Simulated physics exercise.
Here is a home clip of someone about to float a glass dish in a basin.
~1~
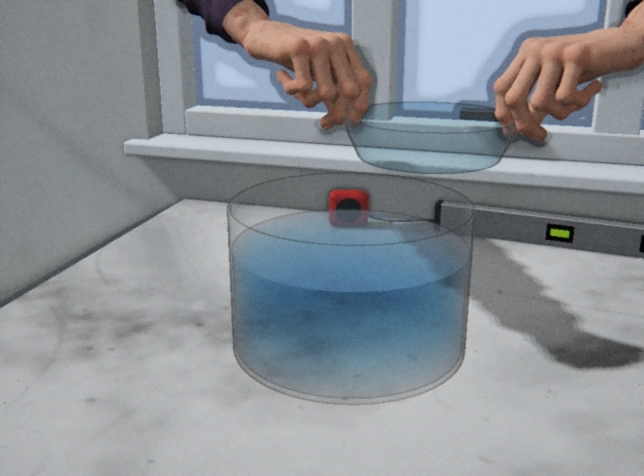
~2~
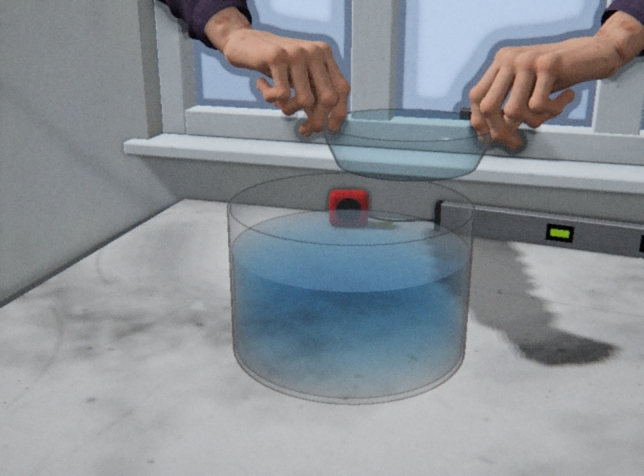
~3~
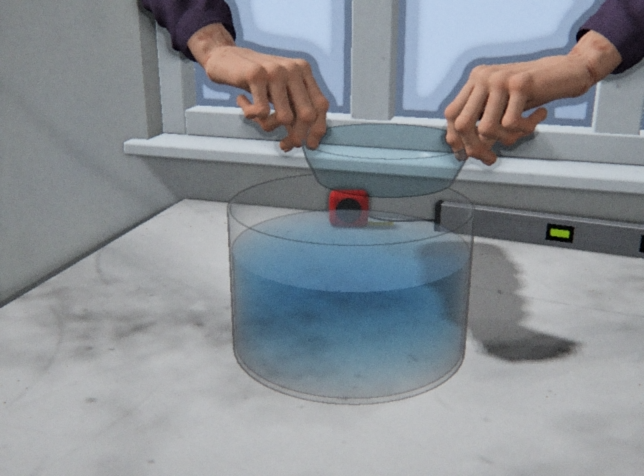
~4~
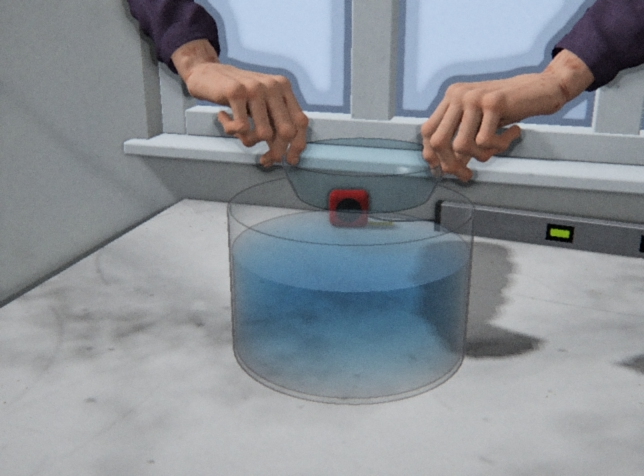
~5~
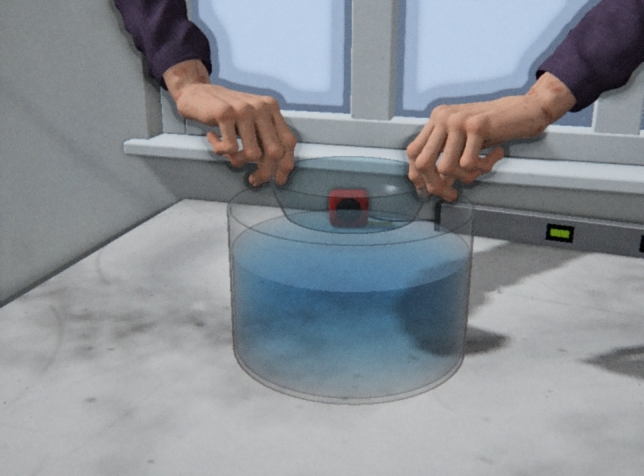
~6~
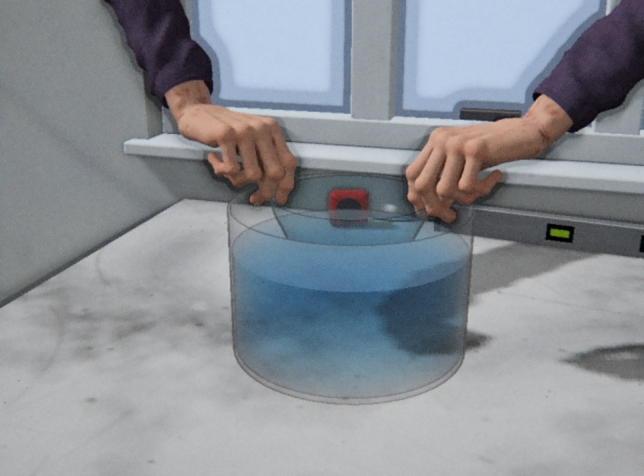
On a pale marbled counter by a window, two hands lowering an empty glass dish leftward and down over a water-filled basin.
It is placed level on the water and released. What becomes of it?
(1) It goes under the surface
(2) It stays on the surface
(2) It stays on the surface.
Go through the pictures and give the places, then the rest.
Dish (429, 133) empty; above the basin, in the first picture.
Dish (407, 141) empty; coming down, in the second picture.
Dish (385, 157) empty; lower, in the third picture.
Dish (363, 172) empty; lower still, in the fourth picture.
Dish (351, 191) empty; close to the surface, in the fifth picture.
Dish (350, 211) empty; just over the surface, in the sixth picture.
A moment on, the dish dips into the water.
Further on, it bobs and steadies.
When it is over, the dish floats with most of its side showing.
